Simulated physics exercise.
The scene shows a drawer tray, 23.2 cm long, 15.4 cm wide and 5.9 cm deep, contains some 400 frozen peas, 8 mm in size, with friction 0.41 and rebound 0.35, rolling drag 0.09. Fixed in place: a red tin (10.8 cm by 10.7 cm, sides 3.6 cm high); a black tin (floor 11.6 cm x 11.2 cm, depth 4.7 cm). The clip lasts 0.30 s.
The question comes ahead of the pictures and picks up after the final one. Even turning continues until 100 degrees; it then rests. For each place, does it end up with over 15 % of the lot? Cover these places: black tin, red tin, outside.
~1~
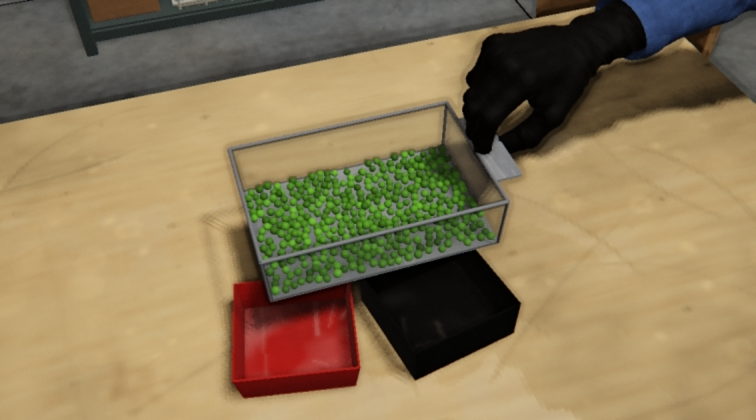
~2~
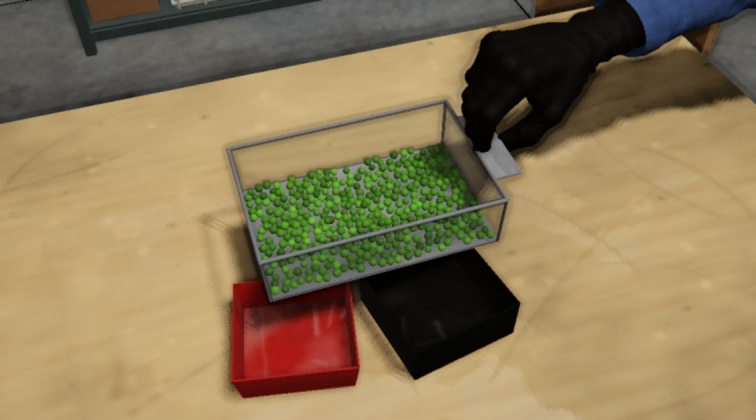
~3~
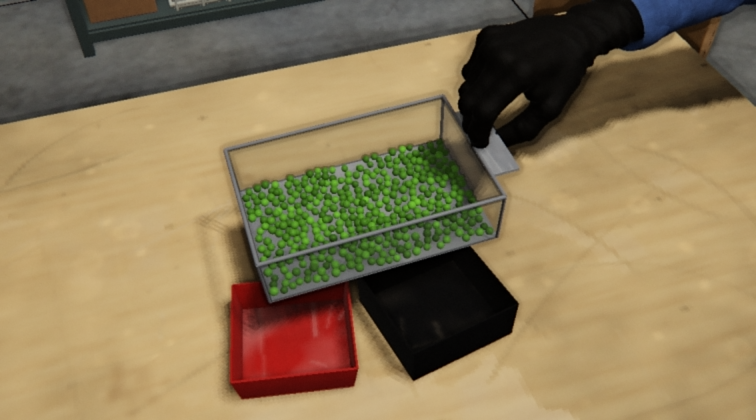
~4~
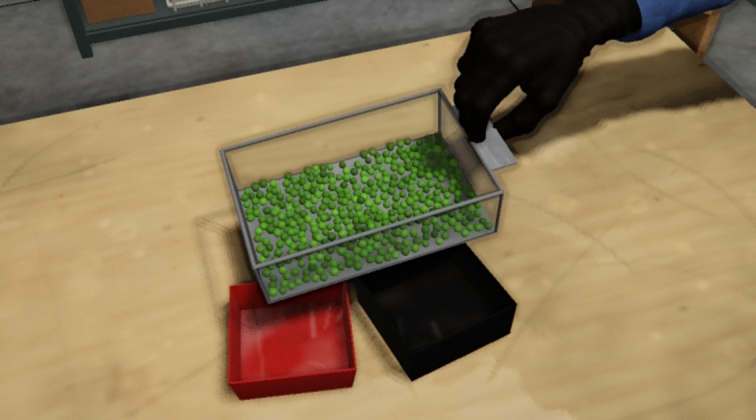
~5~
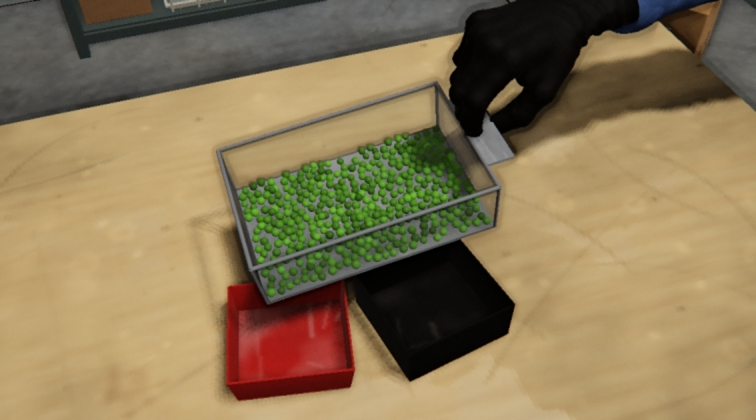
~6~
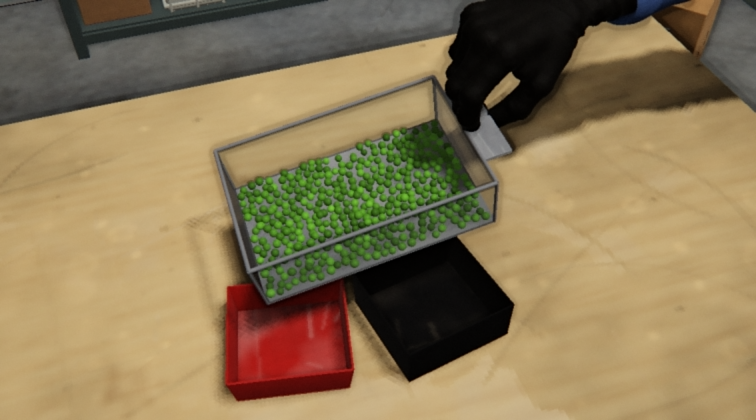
Black tin: No, red tin: Yes, outside: Yes.
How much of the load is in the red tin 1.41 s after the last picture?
Share so far: About 0 in a hundred.
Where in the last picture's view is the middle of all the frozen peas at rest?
(217, 372), approximately.
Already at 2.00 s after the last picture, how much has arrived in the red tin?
Roughly 5 percent of the load.
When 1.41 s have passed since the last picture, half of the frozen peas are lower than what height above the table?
Roughly 18 cm.
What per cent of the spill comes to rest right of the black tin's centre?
0%, roughly.
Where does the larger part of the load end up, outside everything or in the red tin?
Between the two, more of the load settles outside everything.
Then, 0.77 s after the last picture, tilt 39 degrees; drawer tray 100 %; middle of all pieces near (328, 184).
Then, 1.41 s after the last picture, tilt 64 degrees; drawer tray 100 %; middle of all pieces near (300, 175).
Then, 2.00 s after the last picture, tilt 86 degrees; outside 10 %, red tin 5 %, drawer tray 80 %, in the air 10 %; middle of all pieces near (240, 268).
Then, 2.56 s after the last picture, tilt 100 degrees; outside 45 %, red tin 20 %, drawer tray 30 %, in the air 5 %; middle of all pieces near (215, 346).
In the end, outside 65 %, red tin 35 %, drawer tray 0 %, black tin 0 %.
